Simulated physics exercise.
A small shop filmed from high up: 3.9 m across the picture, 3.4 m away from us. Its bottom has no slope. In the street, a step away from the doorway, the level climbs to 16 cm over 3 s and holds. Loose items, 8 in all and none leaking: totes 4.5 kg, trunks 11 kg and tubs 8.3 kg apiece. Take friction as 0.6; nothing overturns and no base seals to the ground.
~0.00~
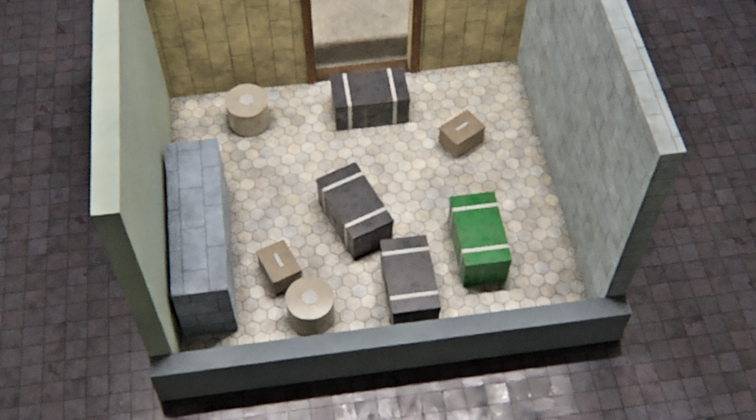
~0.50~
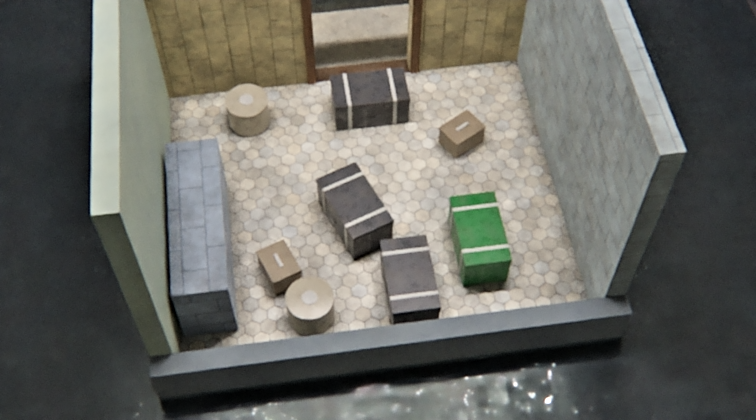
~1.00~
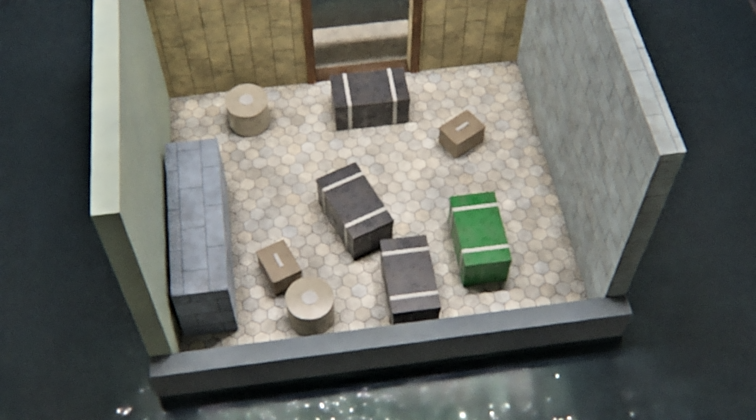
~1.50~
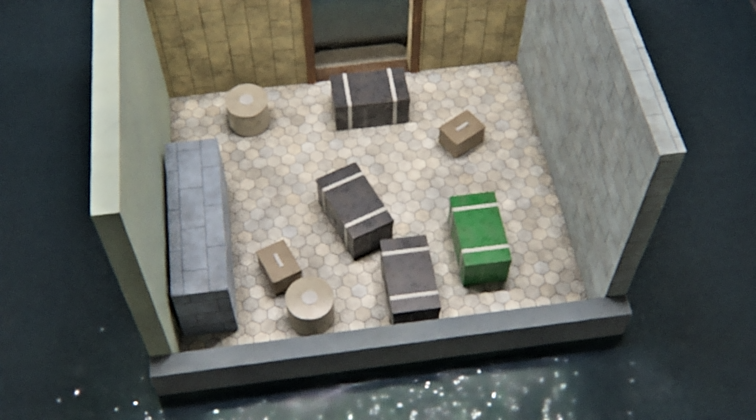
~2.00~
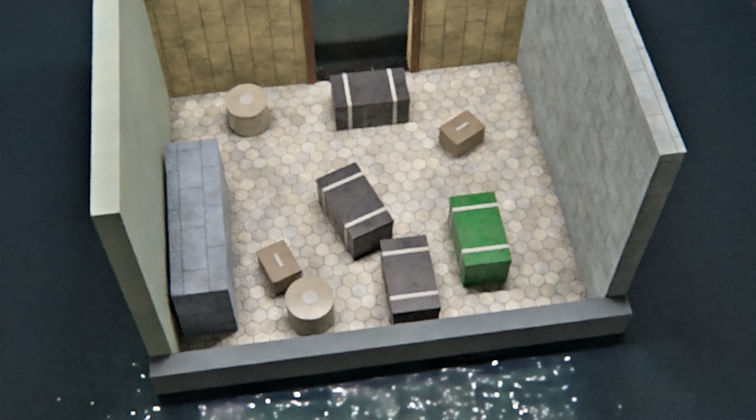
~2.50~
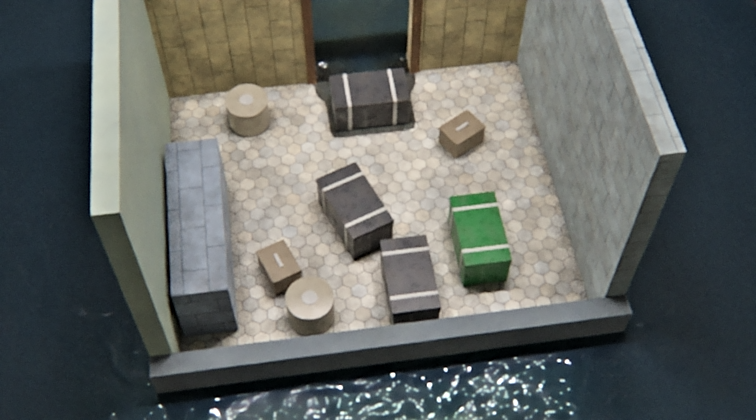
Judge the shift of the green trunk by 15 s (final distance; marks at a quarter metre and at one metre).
Green trunk moves a short way.
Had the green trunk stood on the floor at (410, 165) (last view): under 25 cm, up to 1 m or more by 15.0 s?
It gets carried off.
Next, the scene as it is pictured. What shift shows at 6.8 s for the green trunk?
About 50 cm.
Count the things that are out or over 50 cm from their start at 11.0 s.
5 of them.
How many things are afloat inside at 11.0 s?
7 of them.
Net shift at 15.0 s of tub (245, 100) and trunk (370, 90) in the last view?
In turn: 60 cm, 200 cm.
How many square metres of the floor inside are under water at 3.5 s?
Some 3.0 m2.
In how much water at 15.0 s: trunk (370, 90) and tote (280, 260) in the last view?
About 12 and 13 cm.
After 3.5 s the green trunk is near (480, 228), 0.0 m from its start, aground; 0 afloat.
After 6.8 s the green trunk is near (521, 251), 0.5 m from its start, afloat; 6 afloat.
After 11.0 s the green trunk is near (535, 256), 0.6 m from its start, afloat; 7 afloat.
After 15.0 s the green trunk is near (550, 240), 0.7 m from its start, afloat; 8 afloat.
